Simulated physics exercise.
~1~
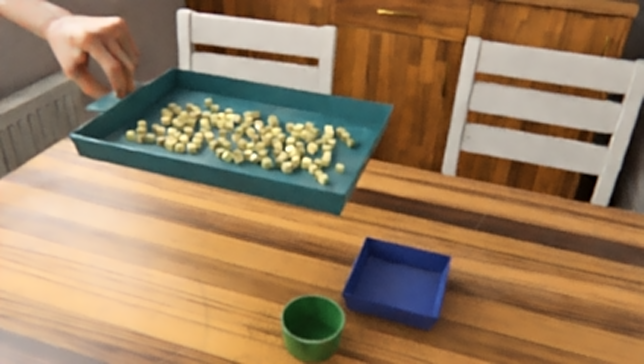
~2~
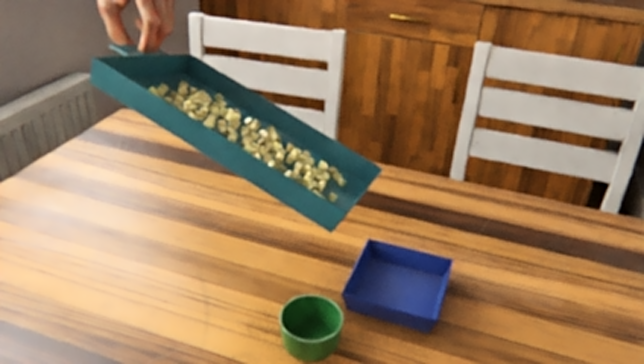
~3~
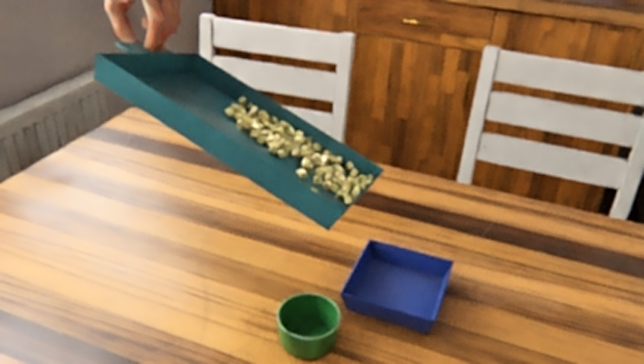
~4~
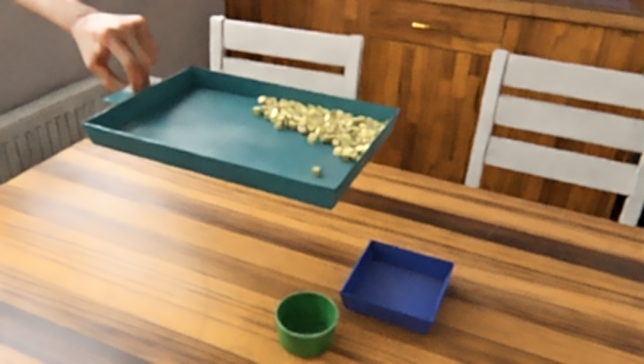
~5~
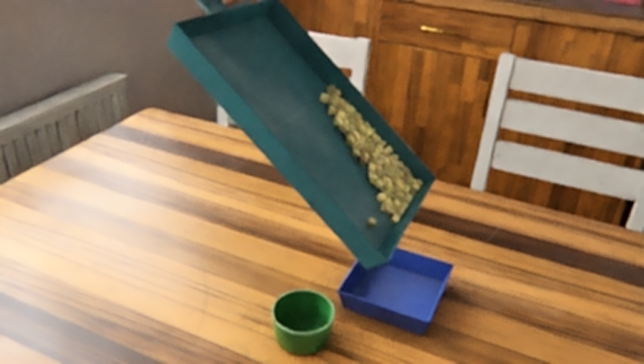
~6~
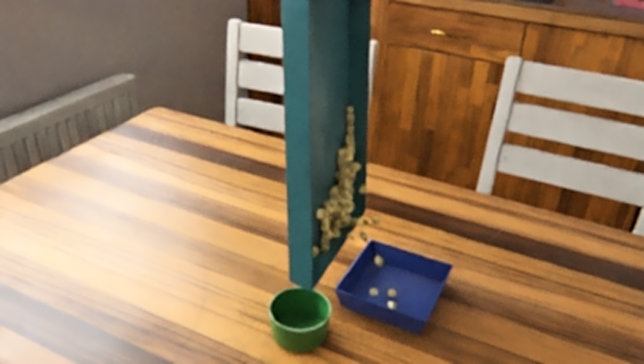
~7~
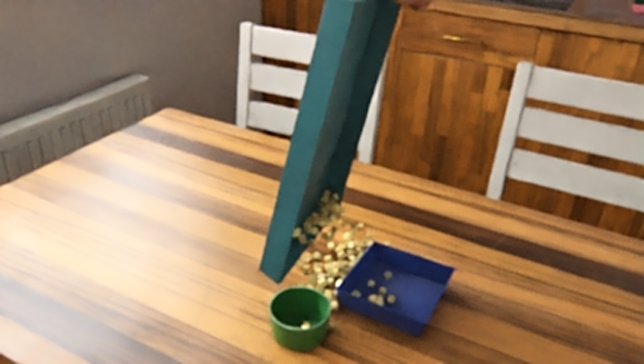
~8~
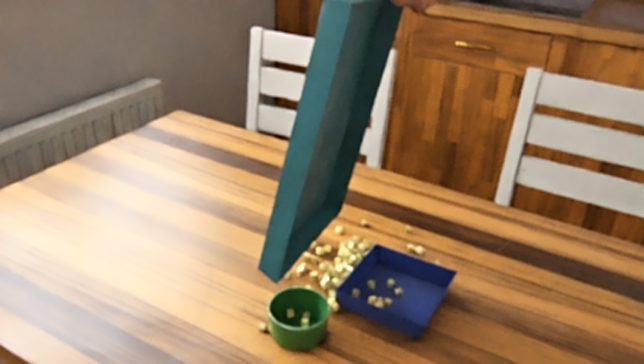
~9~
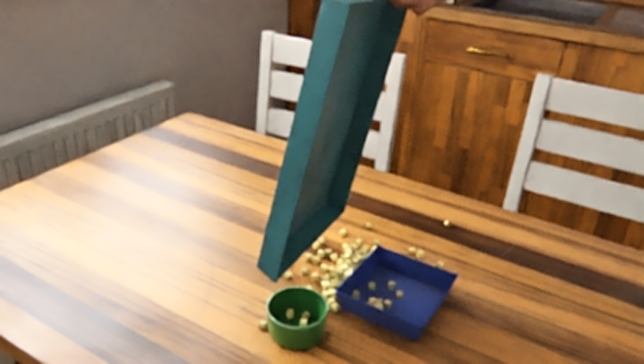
Potato cubes spilling mostly onto a wooden table as a hand tips a teal tray, levels it, then upends it beside two small containers.
